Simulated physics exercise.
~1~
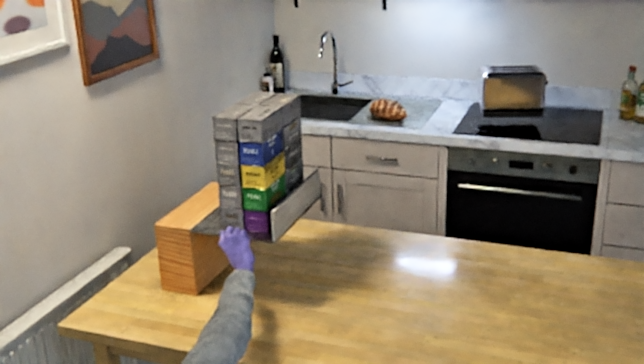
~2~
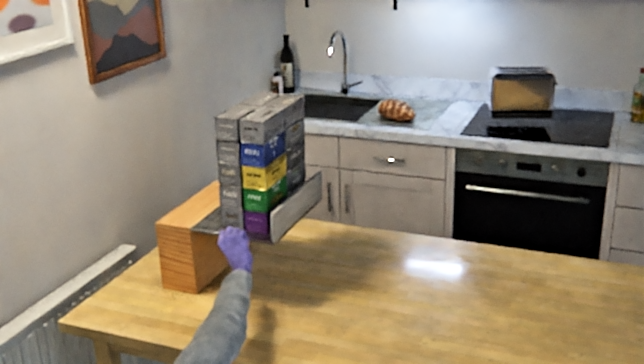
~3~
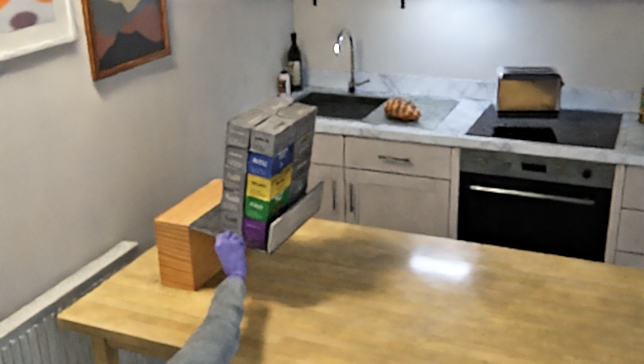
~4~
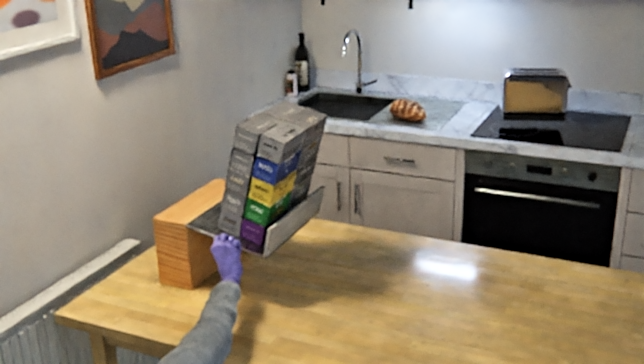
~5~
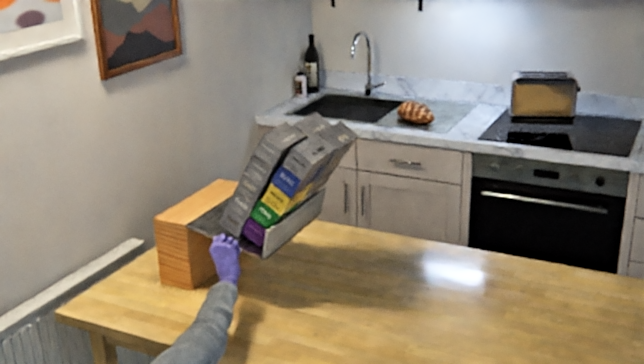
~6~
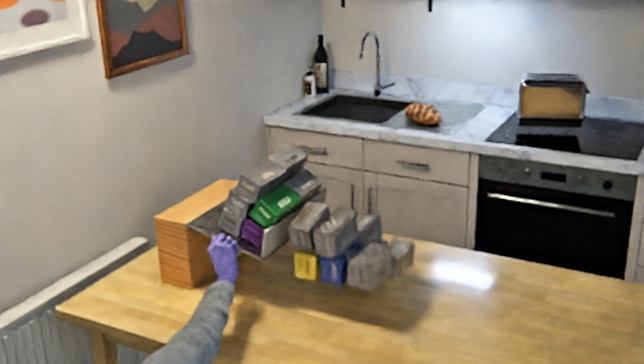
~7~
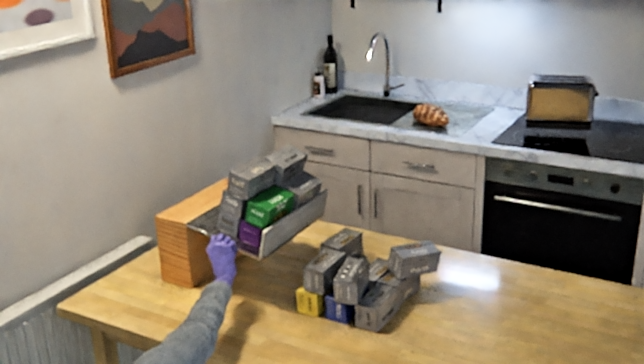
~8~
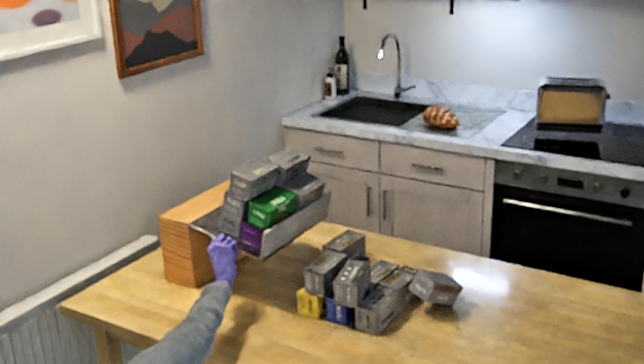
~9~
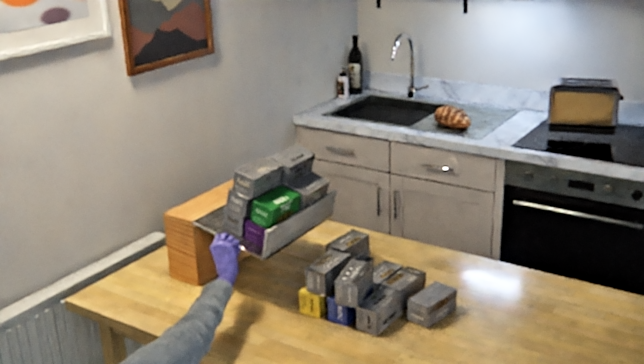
Stacked tea packets leaning and toppling as a purple-gloved hand tilts their tray, half spilling onto the table, green and purple staying aboard.
